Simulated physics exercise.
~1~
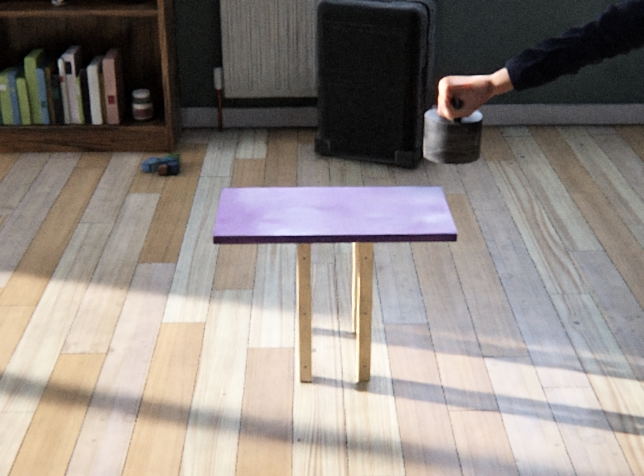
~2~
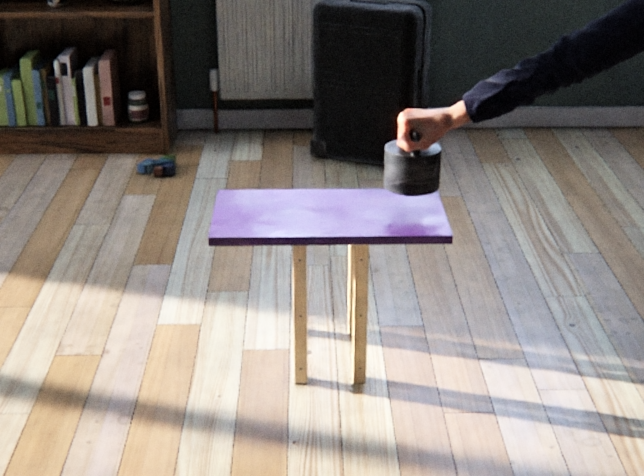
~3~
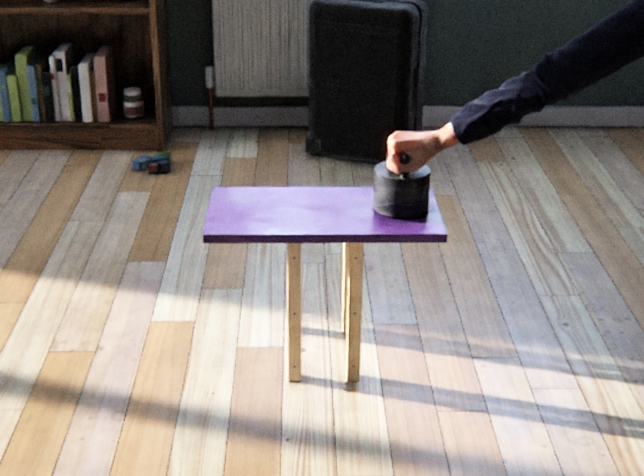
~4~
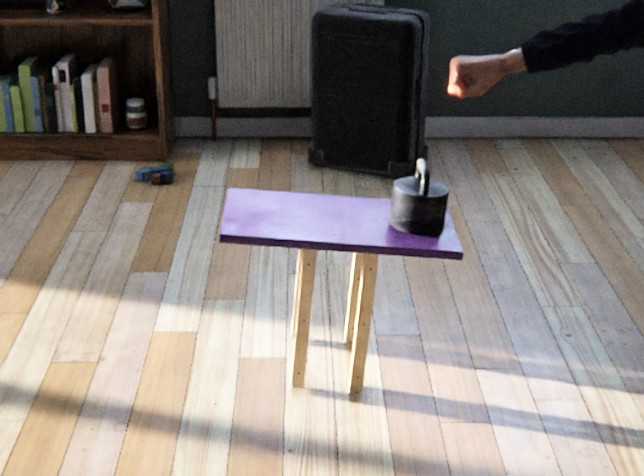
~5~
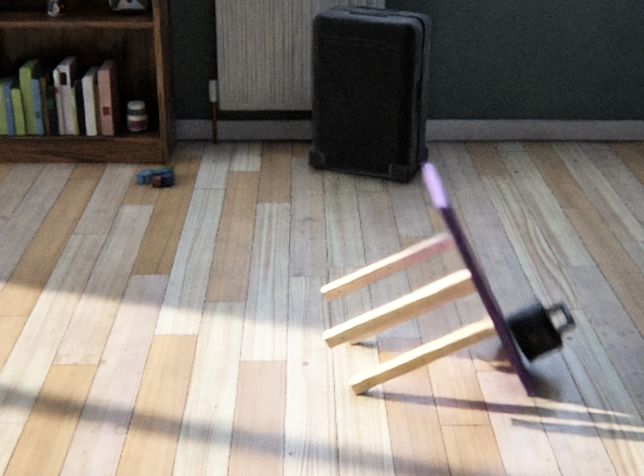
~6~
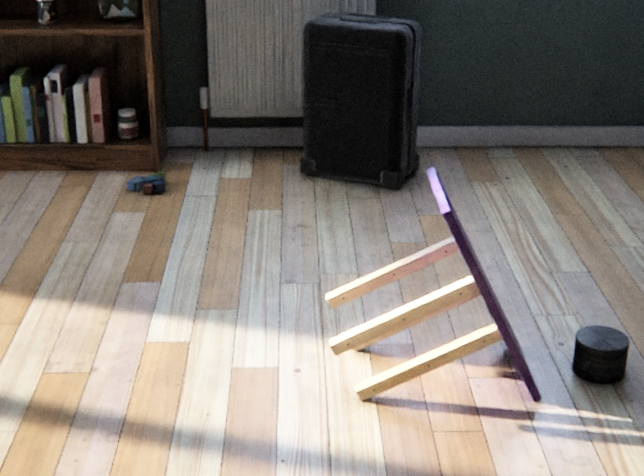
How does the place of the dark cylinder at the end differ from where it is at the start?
At the start the dark cylinder is held up in the hand, in front of the right side of the suitcase. At the end it is on the floor, farther right and lower in view, to the right of the toppled stand.
In a sunlit room with a plank floor, seen from the front and slightly above, a purple-topped stand on pale wooden legs stands before a black suitcase, with a bookcase at the left. A hand reaches in from the right, carrying a dark cylinder by its handle, and lowers it onto the right end of the purple top. The hand lets go and draws back, and the stand begins to tip to the right. It topples over, and the cylinder goes down with it. The stand ends on its side with its legs pointing left, while the cylinder sits upside down on the floor to its right.
